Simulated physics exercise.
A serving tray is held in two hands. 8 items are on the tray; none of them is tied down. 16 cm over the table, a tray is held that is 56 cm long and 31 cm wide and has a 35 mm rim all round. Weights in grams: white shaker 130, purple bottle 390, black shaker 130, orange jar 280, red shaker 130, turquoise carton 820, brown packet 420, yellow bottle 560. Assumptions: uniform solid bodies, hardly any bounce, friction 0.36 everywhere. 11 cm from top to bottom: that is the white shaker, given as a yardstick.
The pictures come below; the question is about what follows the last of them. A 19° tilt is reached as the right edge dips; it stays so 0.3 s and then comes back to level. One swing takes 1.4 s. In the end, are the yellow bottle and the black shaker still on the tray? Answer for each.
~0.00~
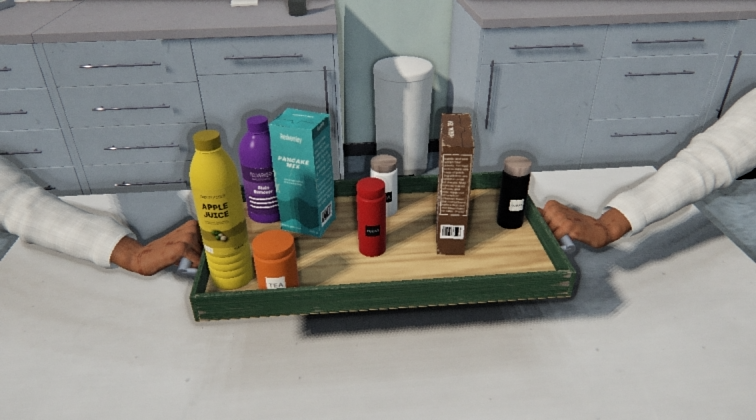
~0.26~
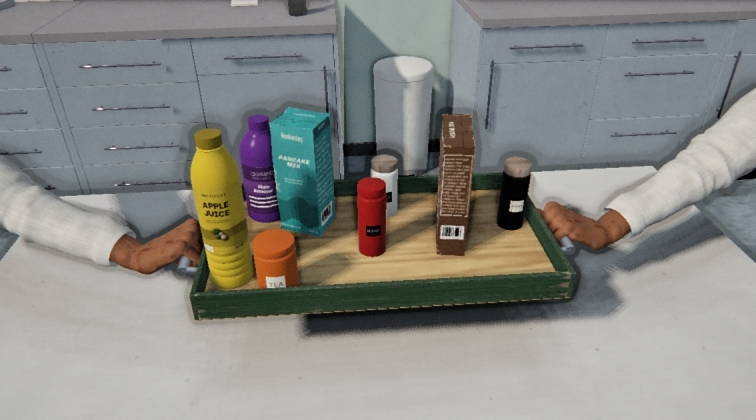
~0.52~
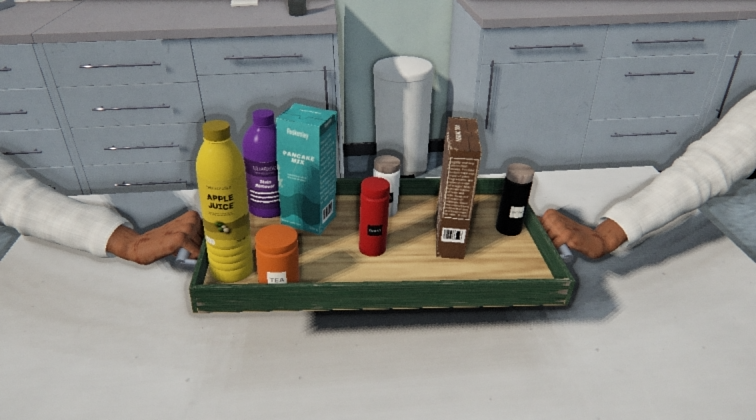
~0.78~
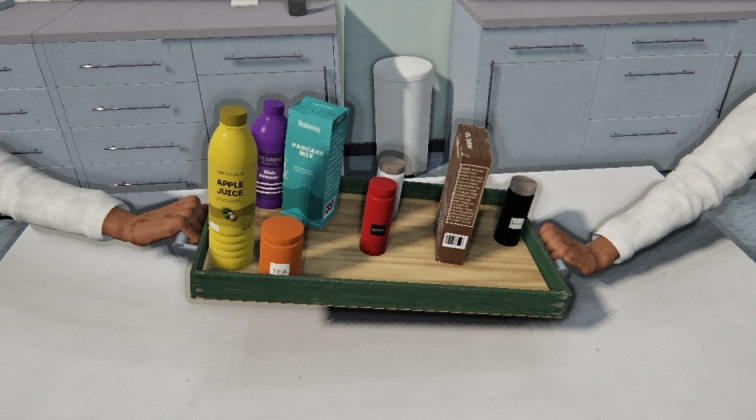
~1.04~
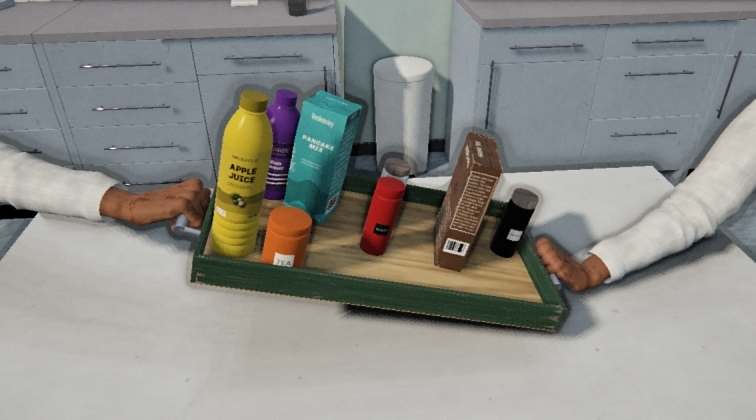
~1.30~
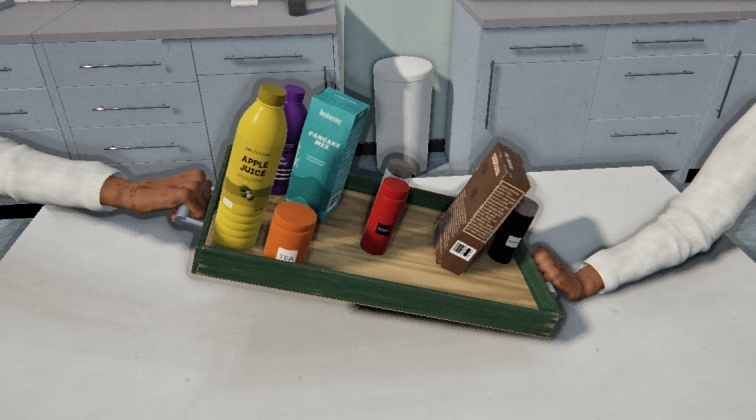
Yellow bottle: Yes, black shaker: No.
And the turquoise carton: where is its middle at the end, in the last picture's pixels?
End point: Approx. (304, 174).
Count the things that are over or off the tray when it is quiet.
I get 4.
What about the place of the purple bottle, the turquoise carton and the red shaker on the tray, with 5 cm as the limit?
Here is how it goes: The purple bottle remains near its start; next, the turquoise carton remains near its start; last, the red shaker moves off.
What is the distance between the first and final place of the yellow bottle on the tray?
About 42 cm.
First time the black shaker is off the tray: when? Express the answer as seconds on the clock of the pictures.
Around 1.5 seconds.
After 1.60 s, tray tilted 19°, right edge down; black shaker now off the tray; yellow bottle tipped 32° from how it sat near (300, 178); brown packet on its side.
After 1.90 s, tray tilted 19°, right edge down; brown packet now off the tray; yellow bottle on its side near (391, 239); red shaker on its side.
After 2.00 s, tray tilted 18°, right edge down; yellow bottle on its side near (423, 260); red shaker on its side; orange jar slid 13 cm.
After 2.50 s, tray tilted 10°, right edge down; yellow bottle on its side near (482, 256); red shaker on its side; orange jar slid 20 cm.
At rest (3.6 s), off the tray, black shaker and brown packet; tipped over on the tray, red shaker and yellow bottle; not toppled but over 5 cm from the start, orange jar; the other 3 in place, give or take 5 cm. In the last view, yellow bottle near (482, 243), black shaker near (540, 251).
